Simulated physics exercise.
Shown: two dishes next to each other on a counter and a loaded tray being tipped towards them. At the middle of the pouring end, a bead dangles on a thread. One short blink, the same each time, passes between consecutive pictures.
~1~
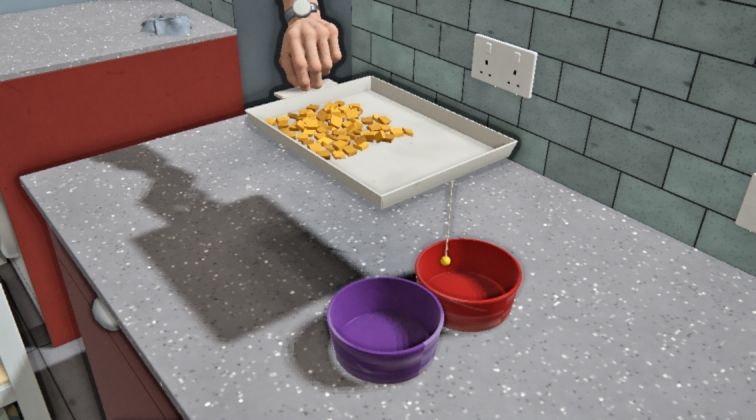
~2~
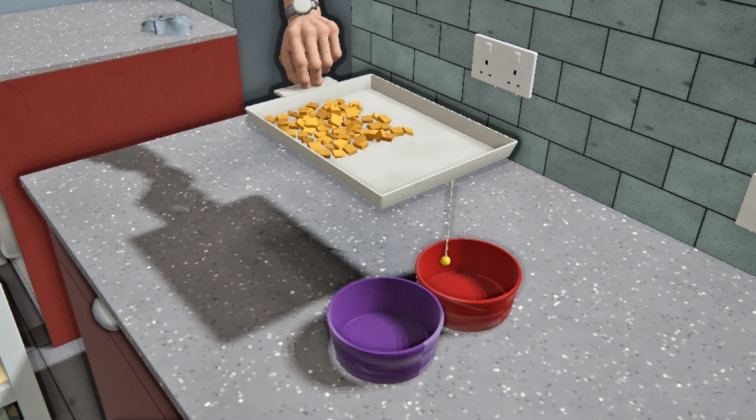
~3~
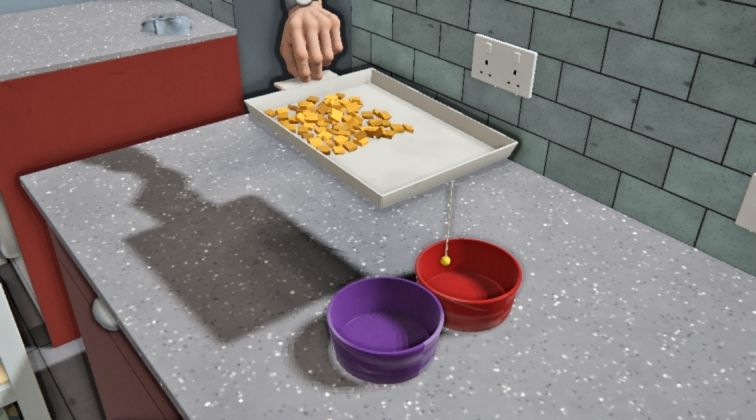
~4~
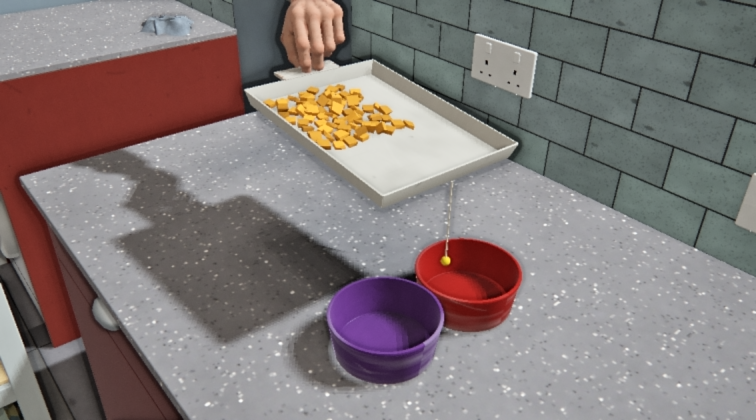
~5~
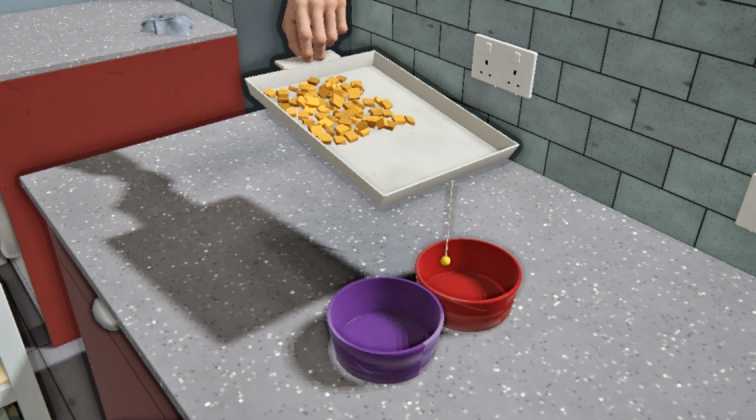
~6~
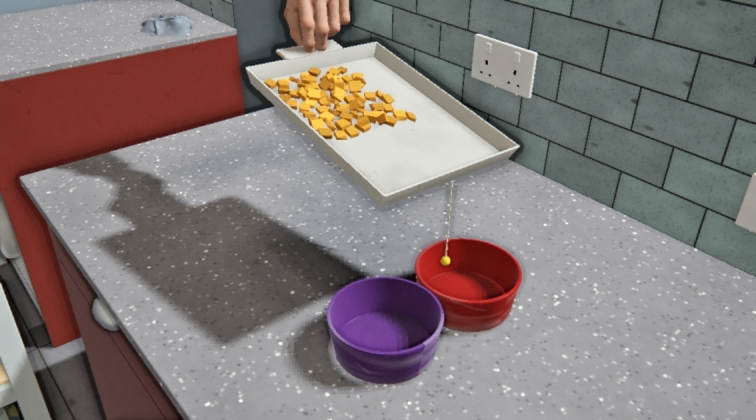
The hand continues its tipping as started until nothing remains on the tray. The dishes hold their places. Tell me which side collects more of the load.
Right.
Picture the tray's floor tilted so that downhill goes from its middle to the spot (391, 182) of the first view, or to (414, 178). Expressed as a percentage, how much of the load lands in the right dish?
Well, 0 percent for one and then 10 percent for the other.
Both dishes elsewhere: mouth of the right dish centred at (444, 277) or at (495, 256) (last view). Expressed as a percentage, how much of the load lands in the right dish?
Respectively 40 percent and 50 percent.
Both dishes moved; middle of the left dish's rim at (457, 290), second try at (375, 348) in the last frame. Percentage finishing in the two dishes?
About 90 and 50 per cent.
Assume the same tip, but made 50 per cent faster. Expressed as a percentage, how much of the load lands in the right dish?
Expected result: Around 50 per cent.
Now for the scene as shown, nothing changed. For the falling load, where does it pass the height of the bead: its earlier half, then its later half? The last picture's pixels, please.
The early half goes through (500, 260), the late half through (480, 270).
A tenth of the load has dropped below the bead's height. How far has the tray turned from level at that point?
About 65 degrees.
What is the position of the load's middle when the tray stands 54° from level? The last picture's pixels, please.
(453, 157).
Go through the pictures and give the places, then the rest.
In the first frame, corners of the pouring end at (382, 192) and (510, 141), level; middle of the load at (330, 128), small crackers; left dish at (423, 358); right dish at (505, 308); bead on its thread at (445, 261).
In the second frame, corners of the pouring end at (383, 192) and (510, 141), level; middle of the load at (330, 127).
In the third frame, corners of the pouring end at (383, 192) and (511, 142), tipped barely, lowest at the right corner; middle of the load at (330, 122).
In the fourth frame, corners of the pouring end at (384, 192) and (512, 143), tipped a little, lowest at the right corner; middle of the load at (331, 115).
In the fifth frame, corners of the pouring end at (385, 191) and (512, 144), tipped a little, lowest at the right corner; middle of the load at (331, 108).
In the sixth frame, corners of the pouring end at (386, 191) and (513, 145), tipped a little, lowest at the right corner; middle of the load at (333, 101); left dish at (423, 358); right dish at (505, 308).
Soon, tray tipped steeply; nearly all on the tray; a stray few in the air.
A while on, tray tipped right over; most on the tray; a small part in the right dish; a small part outside both; a small part in the air.
Towards the end, tray tipped past a quarter turn; a stray few in the left dish; about two thirds in the right dish; about a third outside both.
Finally, tray tipped past a quarter turn; a stray few in the left dish; about two thirds in the right dish; about a third outside both.
